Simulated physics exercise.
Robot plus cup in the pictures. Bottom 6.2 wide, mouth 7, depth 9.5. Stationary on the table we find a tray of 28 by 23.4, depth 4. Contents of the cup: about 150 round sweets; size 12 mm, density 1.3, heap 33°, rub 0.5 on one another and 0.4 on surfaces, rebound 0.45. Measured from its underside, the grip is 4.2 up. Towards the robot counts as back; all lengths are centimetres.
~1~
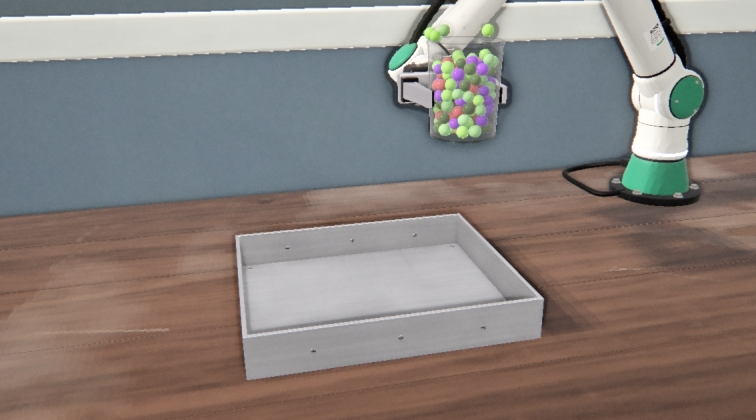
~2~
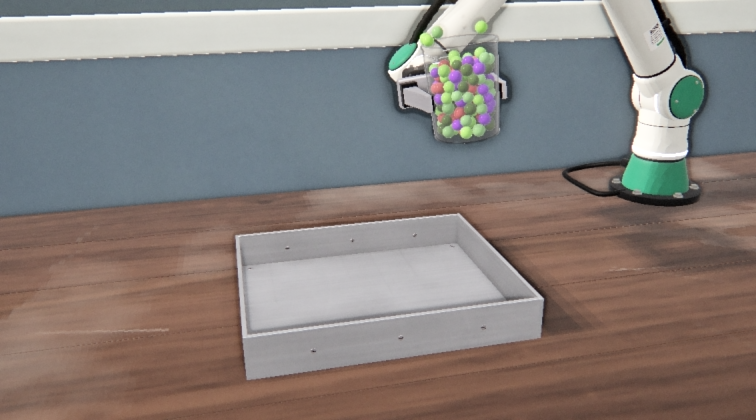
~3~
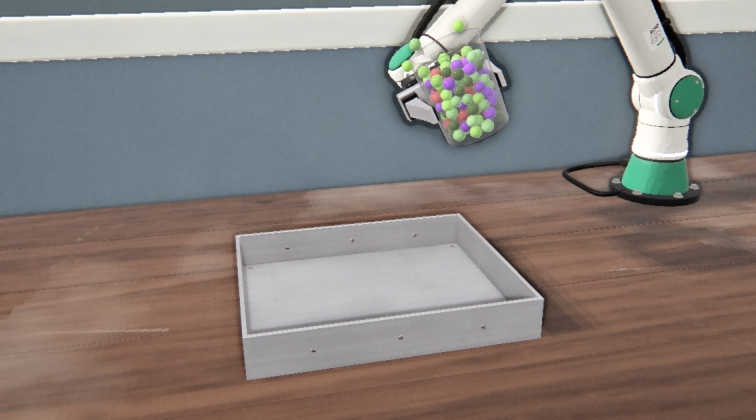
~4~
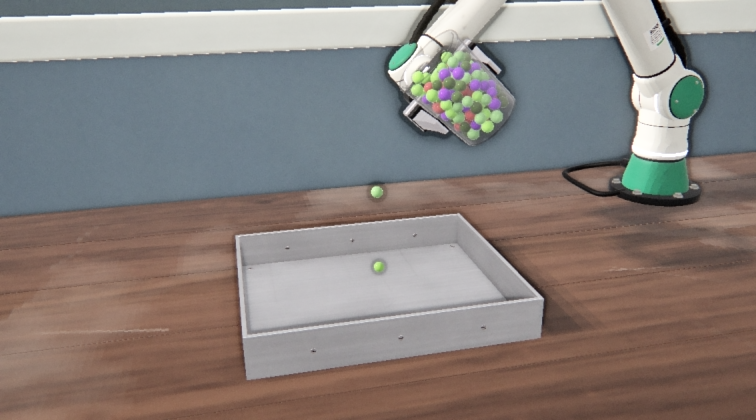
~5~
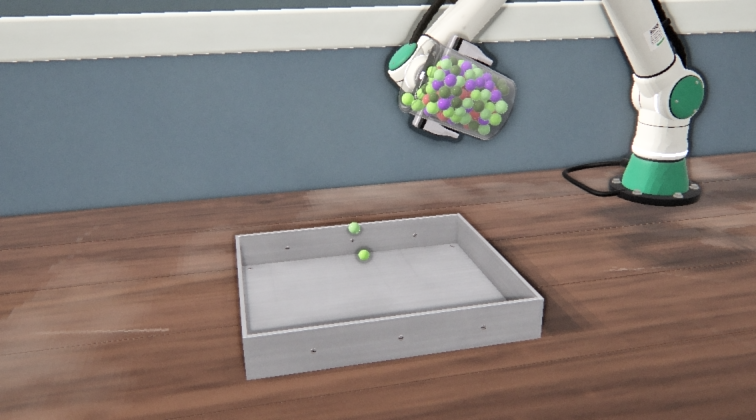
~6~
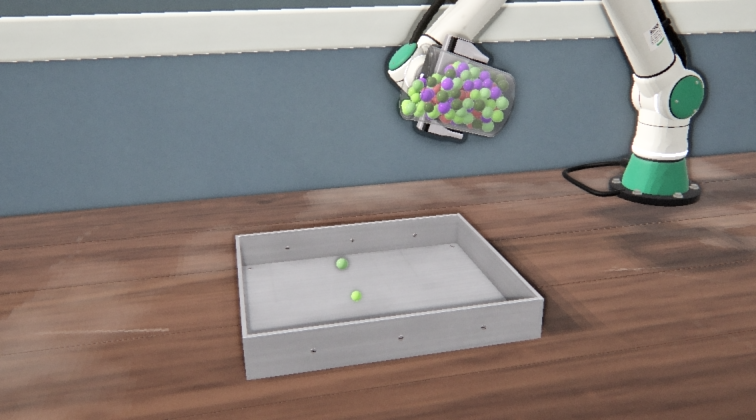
The footage shows a robot arm holding a clear cup heaped with green, purple and red balls above a grey tray, then tilting it steeply to the left as two green balls drop into the tray.
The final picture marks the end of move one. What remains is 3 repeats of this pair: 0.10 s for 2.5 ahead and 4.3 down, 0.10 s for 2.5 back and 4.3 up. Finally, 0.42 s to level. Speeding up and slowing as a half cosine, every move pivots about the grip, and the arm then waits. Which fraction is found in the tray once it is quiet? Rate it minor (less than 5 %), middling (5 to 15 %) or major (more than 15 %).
Major, more than 15 %.
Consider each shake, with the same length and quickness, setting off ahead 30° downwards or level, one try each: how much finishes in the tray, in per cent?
Result: Approx. 40 % and 65 %, one try each.
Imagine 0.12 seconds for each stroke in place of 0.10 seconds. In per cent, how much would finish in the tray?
About 15 per cent, then.
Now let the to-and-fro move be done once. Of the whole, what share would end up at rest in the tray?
Then roughly 10 percent.
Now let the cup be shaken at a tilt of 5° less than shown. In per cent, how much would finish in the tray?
Estimate: Close to 20 per cent.
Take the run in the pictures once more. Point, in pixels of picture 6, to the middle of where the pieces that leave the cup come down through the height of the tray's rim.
They come down centred close to (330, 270).
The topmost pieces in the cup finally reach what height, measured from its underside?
Around 8.0 cm above the underside.
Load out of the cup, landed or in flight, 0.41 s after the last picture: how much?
Roughly 20 percent up to then.
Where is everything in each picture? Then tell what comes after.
The first picture shows cup middle at (464, 90), level; upper third of the load around (464, 69), from x 430 to 495, top at y 30; 152 in the cup.
The second picture shows cup middle at (463, 90), tilted 7° forward; upper third of the load around (465, 69), from x 425 to 490, top at y 25.
The third picture shows cup middle at (462, 91), tilted 25° forward; upper third of the load around (459, 71), from x 410 to 495, top at y 25; 150 in the cup, 2 in flight or on a rim.
The fourth picture shows cup middle at (460, 92), tilted 47° forward; upper third of the load around (457, 76), from x 375 to 505, top at y 55; 150 in the cup, 1 in the tray, 1 in flight or on a rim.
The fifth picture shows cup middle at (459, 93), tilted 65° forward; upper third of the load around (456, 78), from x 355 to 505, top at y 60; 150 in the cup, 2 in the tray.
The sixth picture shows cup middle at (459, 94), tilted 72° forward; upper third of the load around (463, 82), from x 340 to 505, top at y 65; 150 in the cup, 2 in the tray.
Then, 0.41 s later, tilted 72° forward, highest piece 25 above the table; 125 in the cup, 15 in the tray, 12 in flight or on a rim.
Then, 0.82 s later, tilted 34° forward, highest piece 25 above the table; 109 in the cup, 41 in the tray, 1 on the table or floor, 1 in flight or on a rim.
Then, 1.22 s later, level, highest piece 26 above the table; 109 in the cup, 42 in the tray, 1 on the table or floor.
Then, 2.27 s later, level, highest piece 26 above the table; 109 in the cup, 42 in the tray, 1 on the table or floor.
At rest, 109 in the cup, 42 in the tray, 1 on the table or floor. That is 28 % in the tray.
